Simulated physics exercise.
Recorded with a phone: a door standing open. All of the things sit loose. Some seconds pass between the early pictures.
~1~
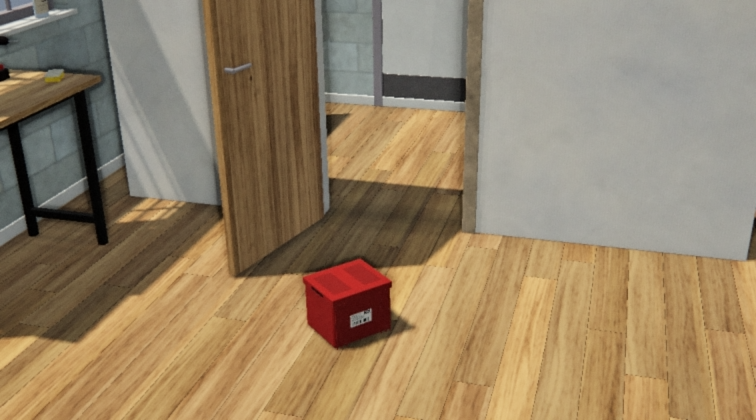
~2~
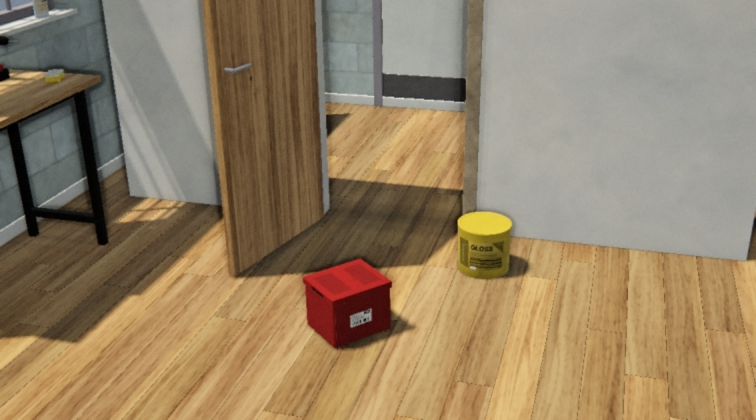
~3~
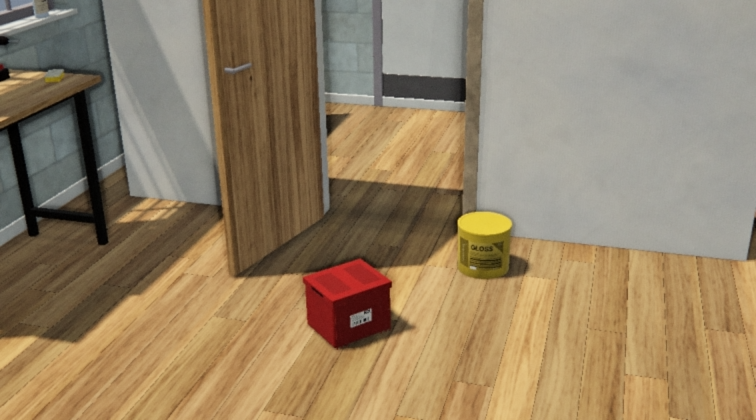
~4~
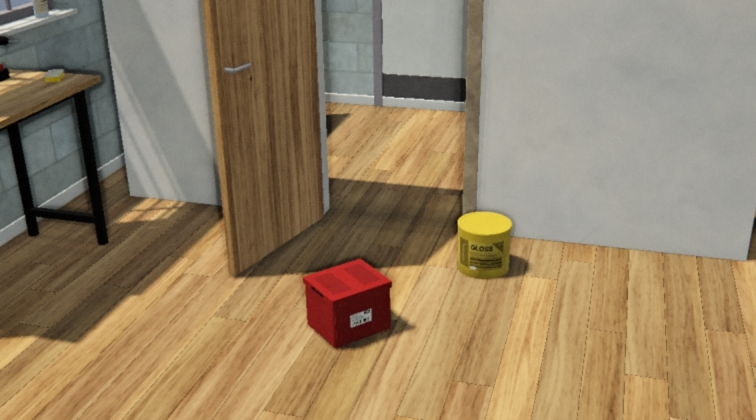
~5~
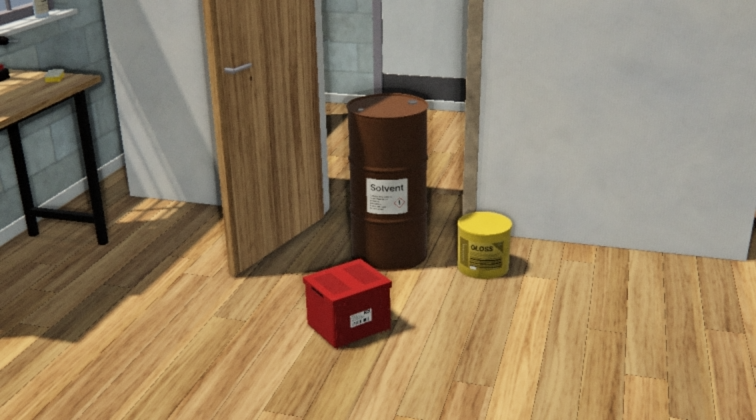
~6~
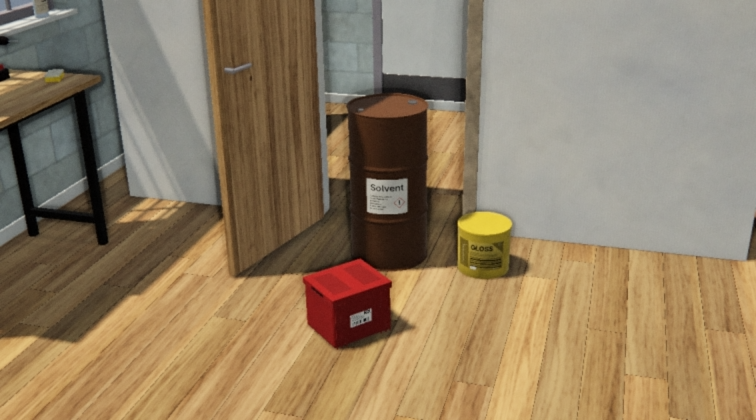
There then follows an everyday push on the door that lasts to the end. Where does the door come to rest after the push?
The door never meets its frame.
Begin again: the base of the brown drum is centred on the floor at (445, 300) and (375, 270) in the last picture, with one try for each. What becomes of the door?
First, it swings home; second, it gets caught partway.
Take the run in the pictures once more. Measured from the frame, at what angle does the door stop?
Open angle: About 55°.
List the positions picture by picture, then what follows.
The first frame shows door wide open and still; red tote (348, 303).
The second frame shows door wide open and still; red tote (348, 303); yellow pail (484, 245).
The third frame shows door wide open and still; red tote (348, 303); yellow pail (484, 245).
The fourth frame shows door wide open and still; red tote (348, 303); yellow pail (484, 245).
The fifth frame shows door wide open and still; red tote (348, 303); yellow pail (484, 245).
The sixth frame shows door wide open and still; brown drum (388, 182); red tote (348, 303).
Then, 0.40 s on from there, door at 97°.
Then, 0.70 s on from there, door at 83°.
Then, 0.90 s on from there, door at 71°.
Then, 1.10 s on from there, door at 59°.
In the end, door at 56°; all 3 unmoved. At the end, from the last picture's camera, brown drum near (389, 182).
